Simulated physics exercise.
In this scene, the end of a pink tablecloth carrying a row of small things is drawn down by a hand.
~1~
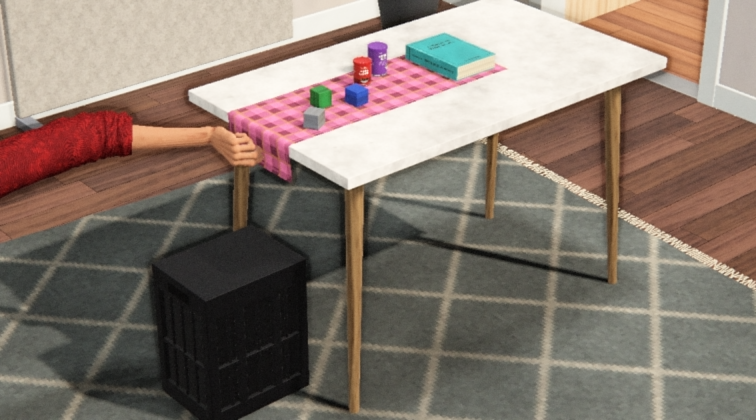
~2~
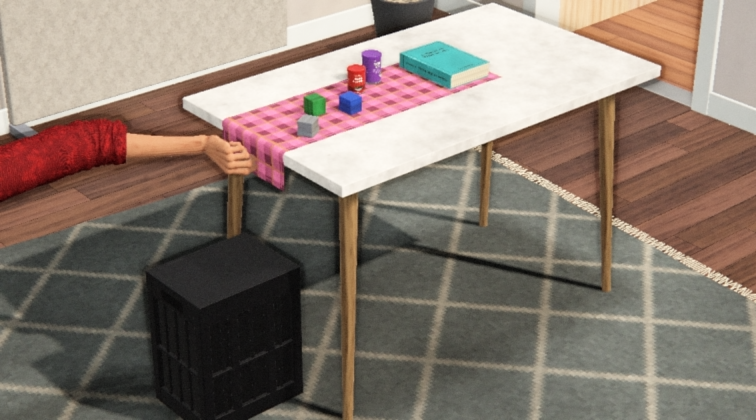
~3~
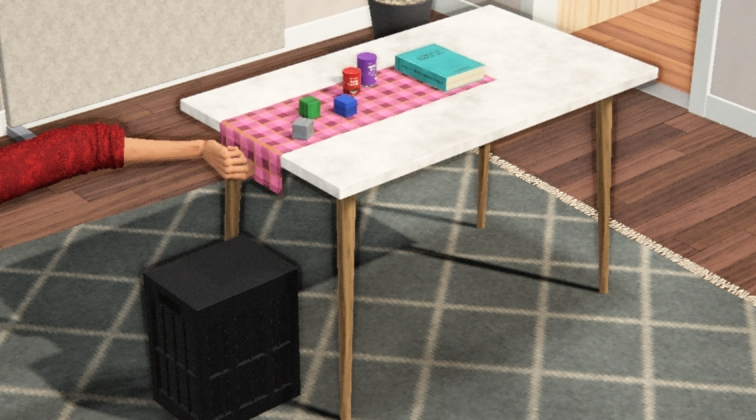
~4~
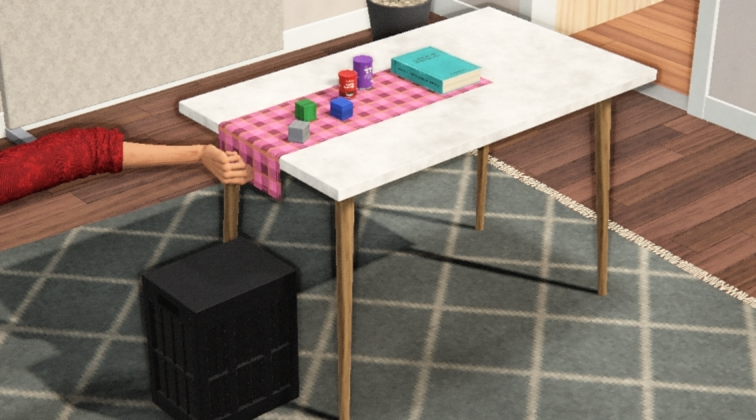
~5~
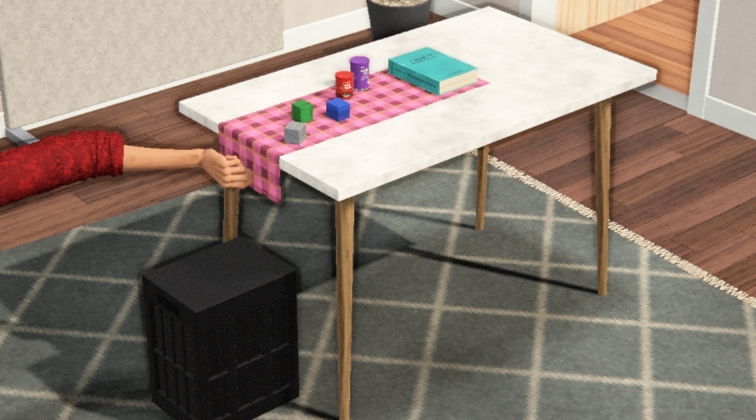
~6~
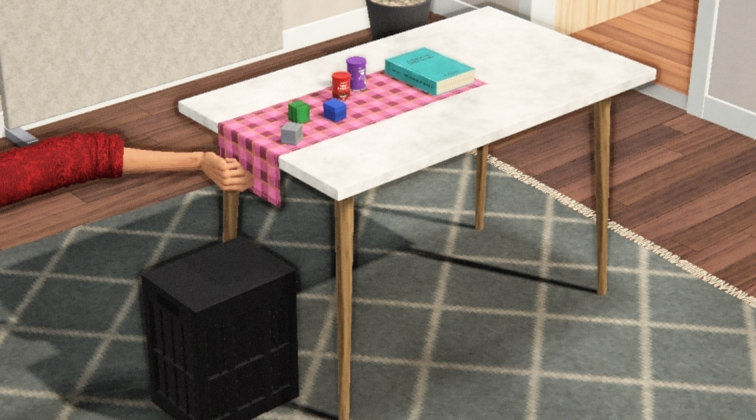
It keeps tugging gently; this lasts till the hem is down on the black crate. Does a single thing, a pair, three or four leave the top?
The drop count comes to two.
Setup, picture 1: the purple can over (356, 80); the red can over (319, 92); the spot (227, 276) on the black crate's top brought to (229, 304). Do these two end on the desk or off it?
Here's what happens: The purple can remains aboard, the red can leaves its perch.
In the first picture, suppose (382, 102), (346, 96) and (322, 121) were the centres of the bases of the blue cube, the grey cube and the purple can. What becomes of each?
My call: The blue cube hangs on; the grey cube hangs on; the purple can takes a tumble.
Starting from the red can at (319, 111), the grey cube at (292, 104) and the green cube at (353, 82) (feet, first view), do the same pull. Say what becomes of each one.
Of the three, the red can ends off the top, the grey cube ends off the top and the green cube stays aloft.
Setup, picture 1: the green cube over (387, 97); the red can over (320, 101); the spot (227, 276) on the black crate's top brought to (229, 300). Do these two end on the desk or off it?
The green cube? Safe. The red can? Lost.
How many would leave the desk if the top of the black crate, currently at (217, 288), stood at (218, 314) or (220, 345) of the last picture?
Then 3 and 4.
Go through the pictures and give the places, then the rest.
The first frame shows hem (291, 183); grey cube (314, 111); green cube (321, 89); blue cube (356, 88); red can (362, 60); purple can (377, 45); top of the crate (227, 276).
The second frame shows hem (284, 191); grey cube (308, 119).
The third frame shows hem (282, 196); green cube (310, 100).
The fourth frame shows hem (281, 201); blue cube (341, 101); top of the crate (217, 288).
The fifth frame shows hem (281, 205); red can (344, 74).
The sixth frame shows hem (281, 208); grey cube (292, 126); green cube (299, 104); blue cube (335, 103); red can (341, 75); purple can (356, 60).
Soon after, hem near (250, 230); grey cube gone.
Then, hem on the crate; grey cube and green cube gone.
At rest, hem on the crate; grey cube and green cube gone. The answer is two.
